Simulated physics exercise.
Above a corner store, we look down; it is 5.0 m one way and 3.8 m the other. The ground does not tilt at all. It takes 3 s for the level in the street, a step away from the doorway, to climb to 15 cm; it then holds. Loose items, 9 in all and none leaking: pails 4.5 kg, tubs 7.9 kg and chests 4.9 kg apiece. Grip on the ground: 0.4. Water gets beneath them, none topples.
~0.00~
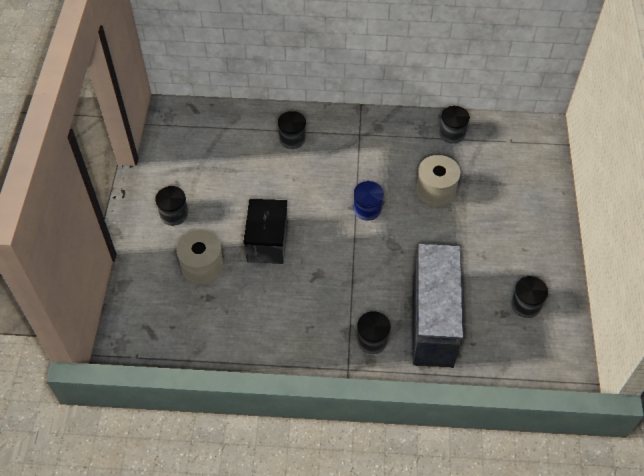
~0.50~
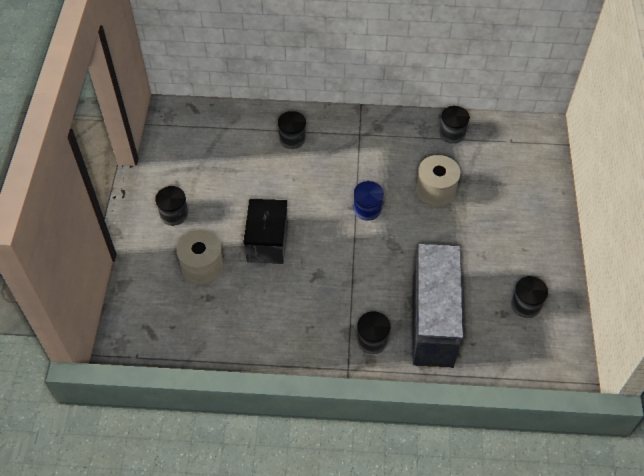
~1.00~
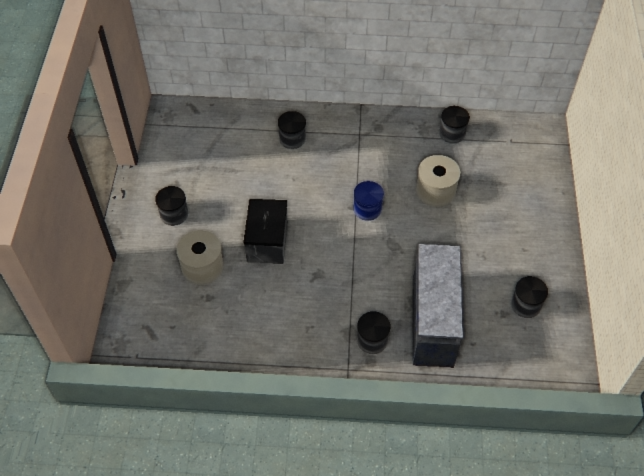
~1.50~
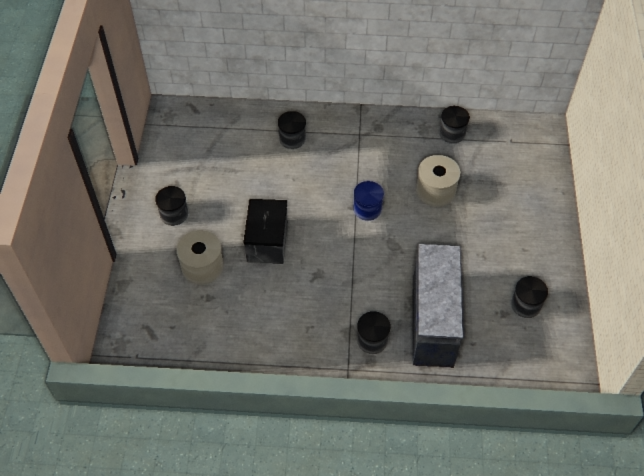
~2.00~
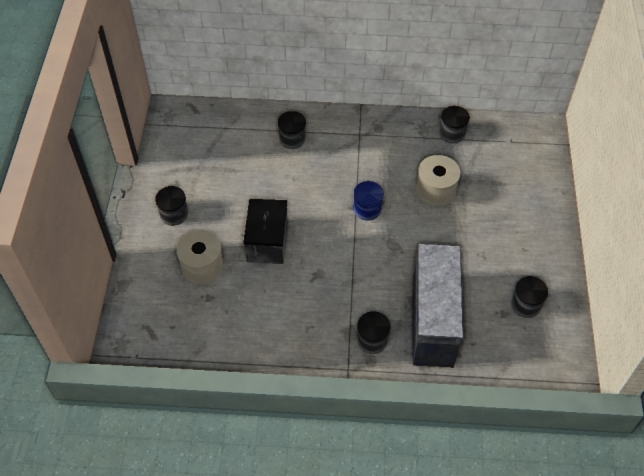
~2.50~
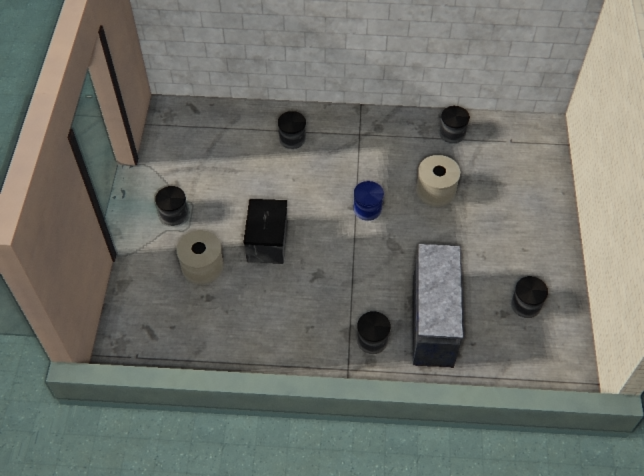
Greenish water spreads over the paving around a corner store, seen from above at a slant, with pinkish and cream side walls and a pale brick back wall. On the grey floor are a blue pail, several black tubs, two cream cylinders with dark holes, a black chest and a taller grey block. The water covers the street, then creeps thinly through the left doorway, while objects and camera stay still.
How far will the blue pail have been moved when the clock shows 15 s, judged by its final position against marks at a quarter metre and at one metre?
It will likely make a long trip.
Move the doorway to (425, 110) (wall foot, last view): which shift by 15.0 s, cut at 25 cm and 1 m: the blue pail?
That would leave the blue pail a long way off.
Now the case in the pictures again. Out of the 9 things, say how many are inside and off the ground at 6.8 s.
At that time, 0.
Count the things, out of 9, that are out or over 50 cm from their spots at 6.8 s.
It comes to 3.
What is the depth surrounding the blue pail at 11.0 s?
About 6 cm.
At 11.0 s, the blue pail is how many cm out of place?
Shift by then: About 150 cm.
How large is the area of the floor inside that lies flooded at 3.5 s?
Near 2.0 m2 in all.
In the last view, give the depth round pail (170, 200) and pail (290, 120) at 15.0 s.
Close to 8 and 8 centimetres.
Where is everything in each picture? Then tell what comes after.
The first frame shows the blue pail at (369, 193) rests on the ground; 0.0 m2 under water; 0 of 9 have shifted.
The second frame shows the blue pail at (369, 193), on the bottom; 0.0 m2 under water; 0 of 9 have shifted.
The third frame shows the blue pail at (369, 193), on the bottom; water covers 0.0 m2; 0 of 9 have shifted.
The fourth frame shows the blue pail at (369, 193), on the bottom; 0.0 m2 under water; 0 of 9 have shifted.
The fifth frame shows the blue pail at (369, 193), on the bottom; 0.0 m2 under water; 0 of 9 have shifted.
The sixth frame shows the blue pail at (369, 193) rests on the ground; 0.4 m2 under water; 0 of 9 have shifted.
After 3.5 s the blue pail is near (369, 193), 0.0 m from its start, aground; 0 afloat.
After 6.8 s the blue pail is near (397, 190), 0.3 m from its start, aground; 0 afloat.
After 11.0 s the blue pail is near (516, 240), 1.6 m from its start, afloat; 7 afloat.
After 15.0 s the blue pail is near (477, 254), 1.3 m from its start, afloat; 7 afloat.
